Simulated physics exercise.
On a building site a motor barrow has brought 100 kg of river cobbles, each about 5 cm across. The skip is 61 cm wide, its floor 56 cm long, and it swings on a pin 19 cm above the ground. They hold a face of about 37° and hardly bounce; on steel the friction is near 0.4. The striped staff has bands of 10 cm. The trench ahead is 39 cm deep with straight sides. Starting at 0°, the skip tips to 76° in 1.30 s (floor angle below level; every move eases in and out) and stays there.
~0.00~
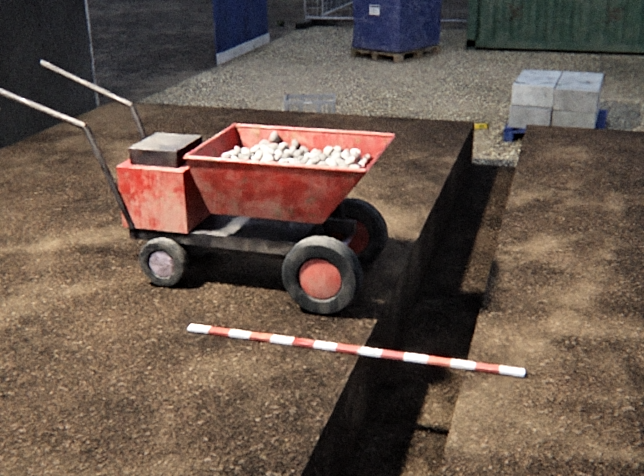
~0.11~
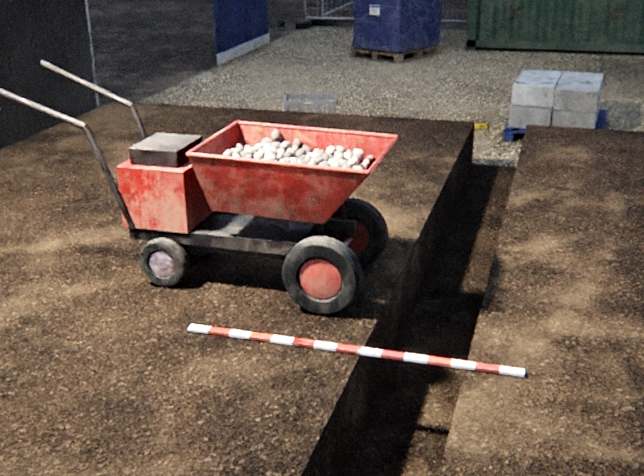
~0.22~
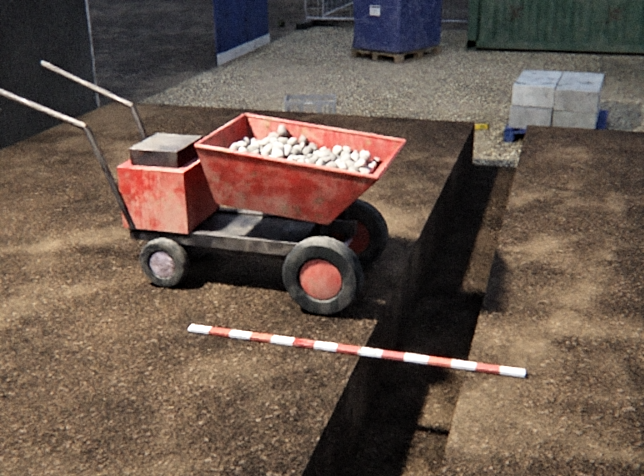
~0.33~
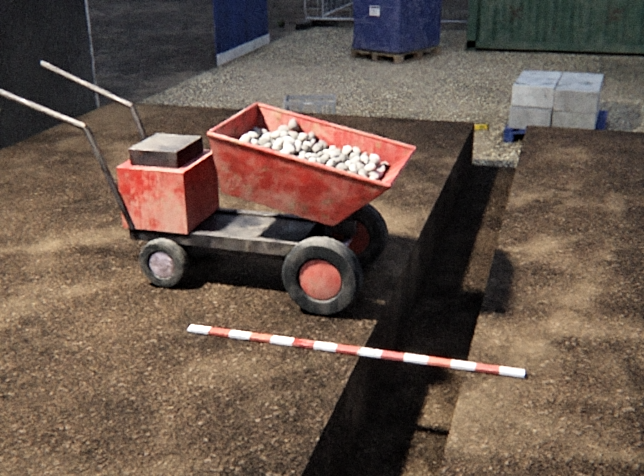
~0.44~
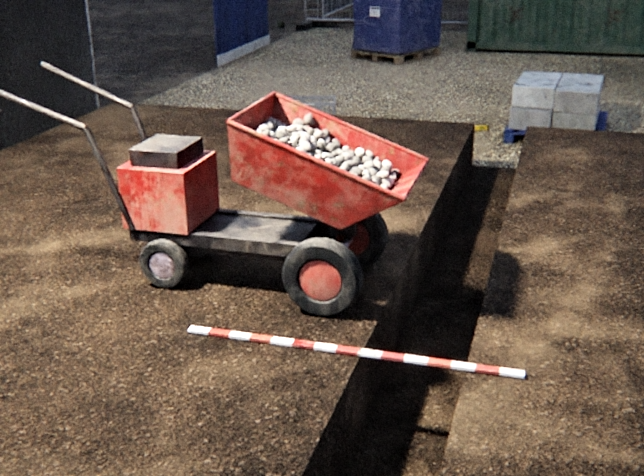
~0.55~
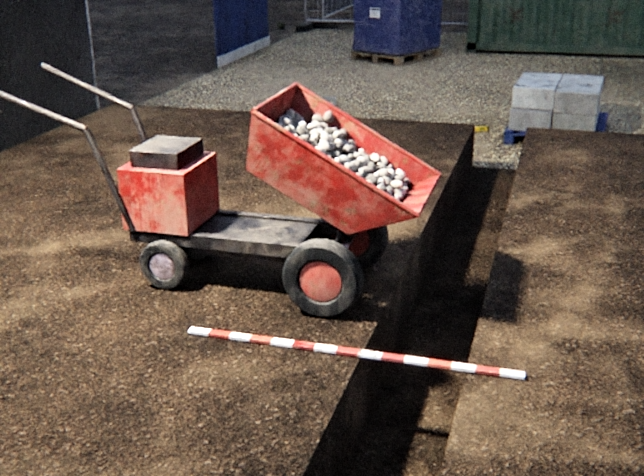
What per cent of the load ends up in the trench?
Close to 51 in a hundred.
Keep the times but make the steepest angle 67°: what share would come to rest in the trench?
Then about 55 per cent.
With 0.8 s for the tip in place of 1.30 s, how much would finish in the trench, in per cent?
It would be near 40 per cent.
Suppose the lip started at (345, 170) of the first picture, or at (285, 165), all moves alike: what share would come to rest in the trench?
About 80 and 100 per cent.
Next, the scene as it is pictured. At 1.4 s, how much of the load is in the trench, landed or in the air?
About 20 per cent by then.
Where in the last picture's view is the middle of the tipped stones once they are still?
Their middle is at about (474, 352).
After 1.0 s the floor is at 64°; 100 % in the skip; the foremost stones are at (453, 260).
After 1.4 s the floor is at 76°; 48 % in the skip, 21 % in the trench, 31 % past the trench; the foremost stones are at (573, 315).
After 1.8 s the floor is at 76°; 14 % in the skip, 37 % in the trench, 49 % past the trench; the foremost stones are past the picture's edge.
After 3.7 s the floor is at 76°; 0 % in the skip, 51 % in the trench, 49 % past the trench; the foremost stones are past the picture's edge.
